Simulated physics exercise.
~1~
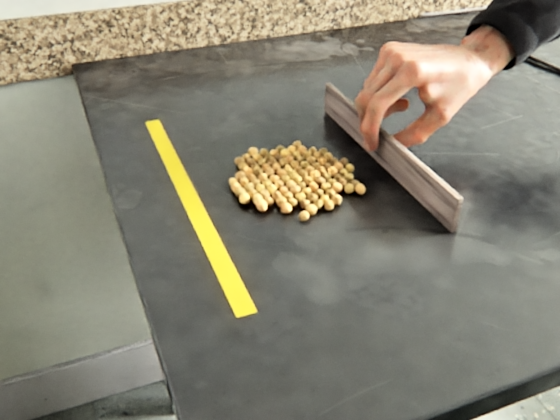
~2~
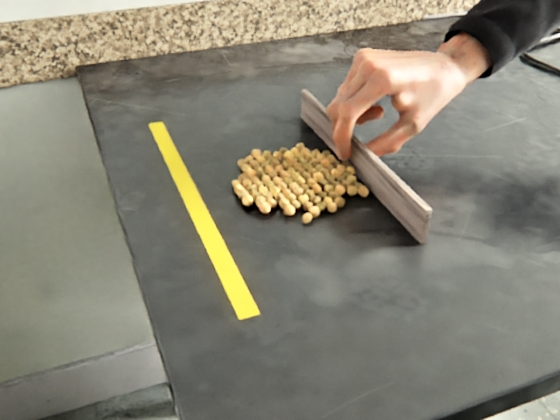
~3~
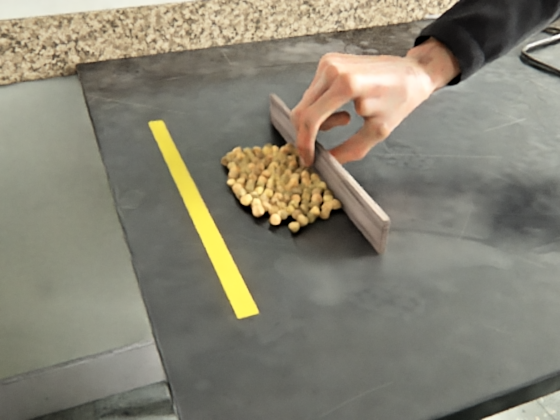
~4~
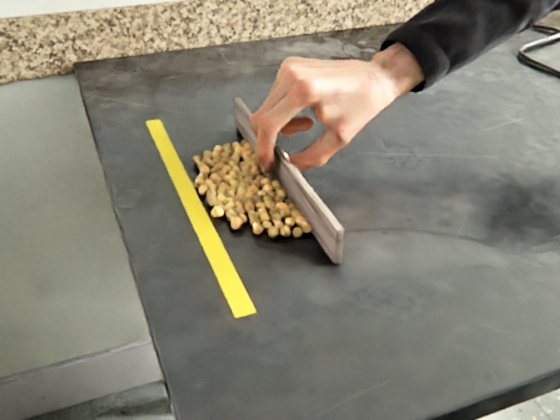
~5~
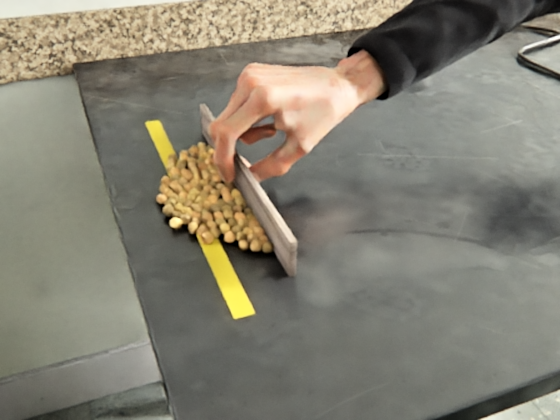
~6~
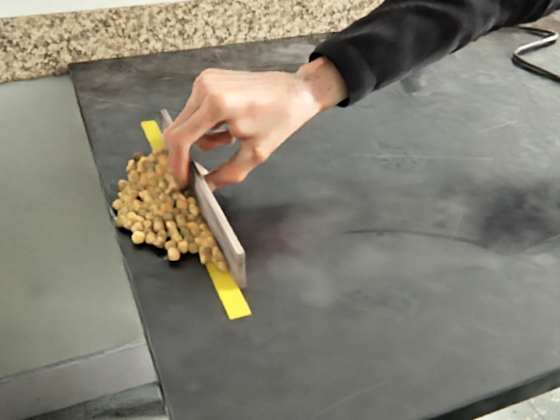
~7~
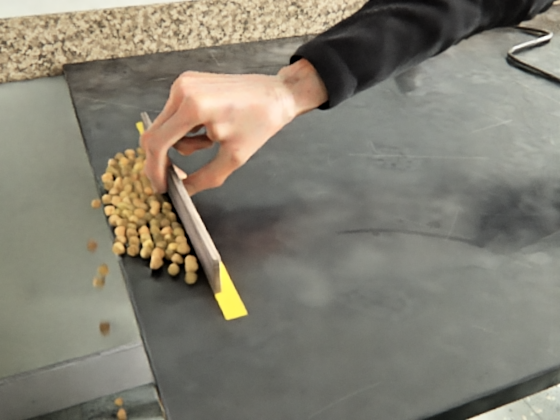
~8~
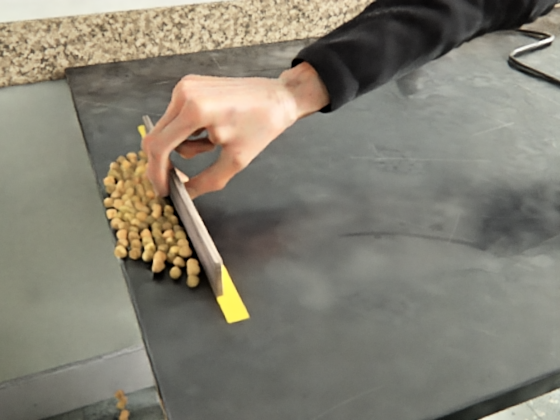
A hand slid an upright strip of wood left across a dark tabletop, pushing a heap of small tan pieces over a yellow tape line; the strip stopped at the tape, and a few pieces dropped off the edge while most stayed on the table.
